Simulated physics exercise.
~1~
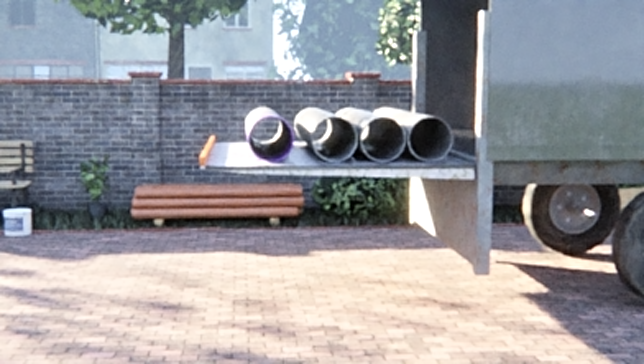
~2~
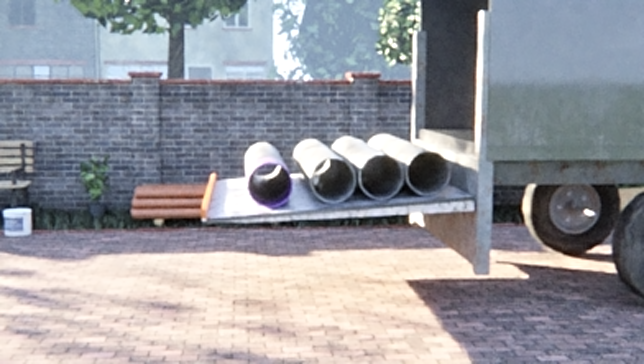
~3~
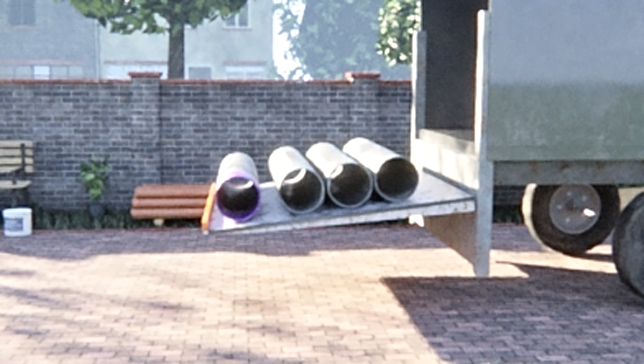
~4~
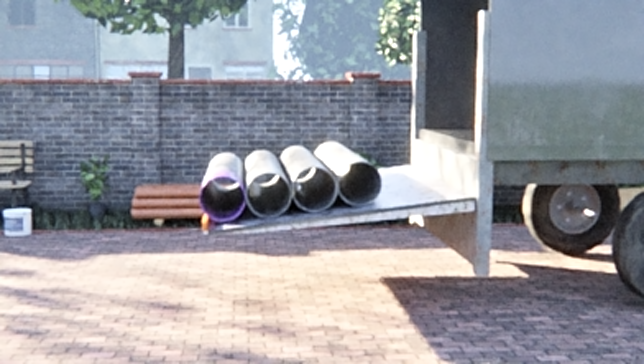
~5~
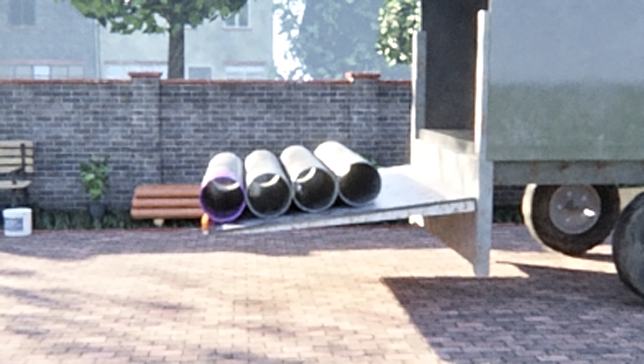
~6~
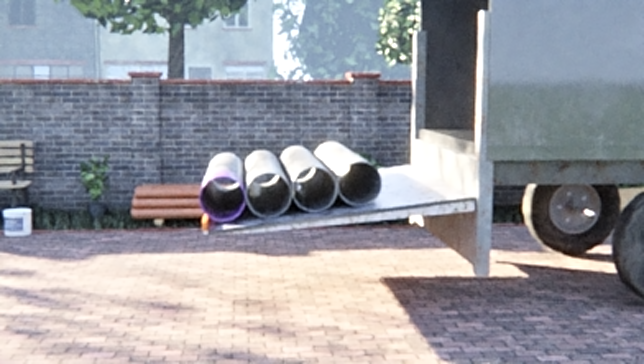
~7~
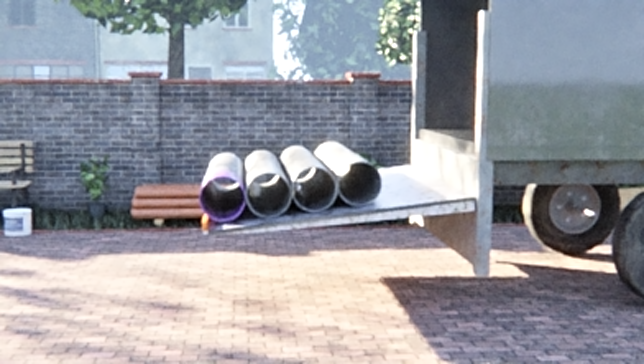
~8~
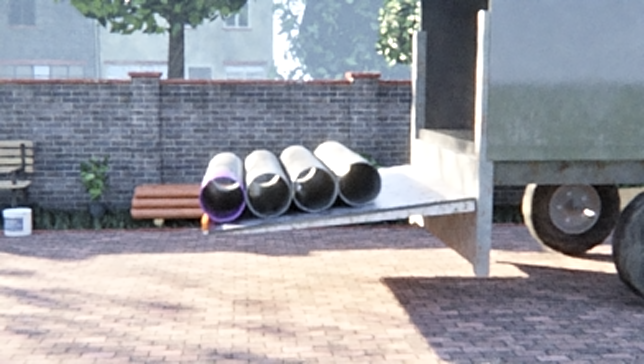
Four hollow grey pipes, the leftmost rimmed in purple, lie side by side on a steel platform at the back of a lorry, seen from a fixed spot across a brick-paved yard. An orange stop edges the platform's left end, with a brick wall, stacked reddish-brown logs, a bench and a white bucket behind. The platform sinks and tilts down to the left. The purple-rimmed pipe rolls left ahead of the other three, reaching the low stop. The others roll up close behind it, and all four rest together on the sloping platform, none having fallen off.
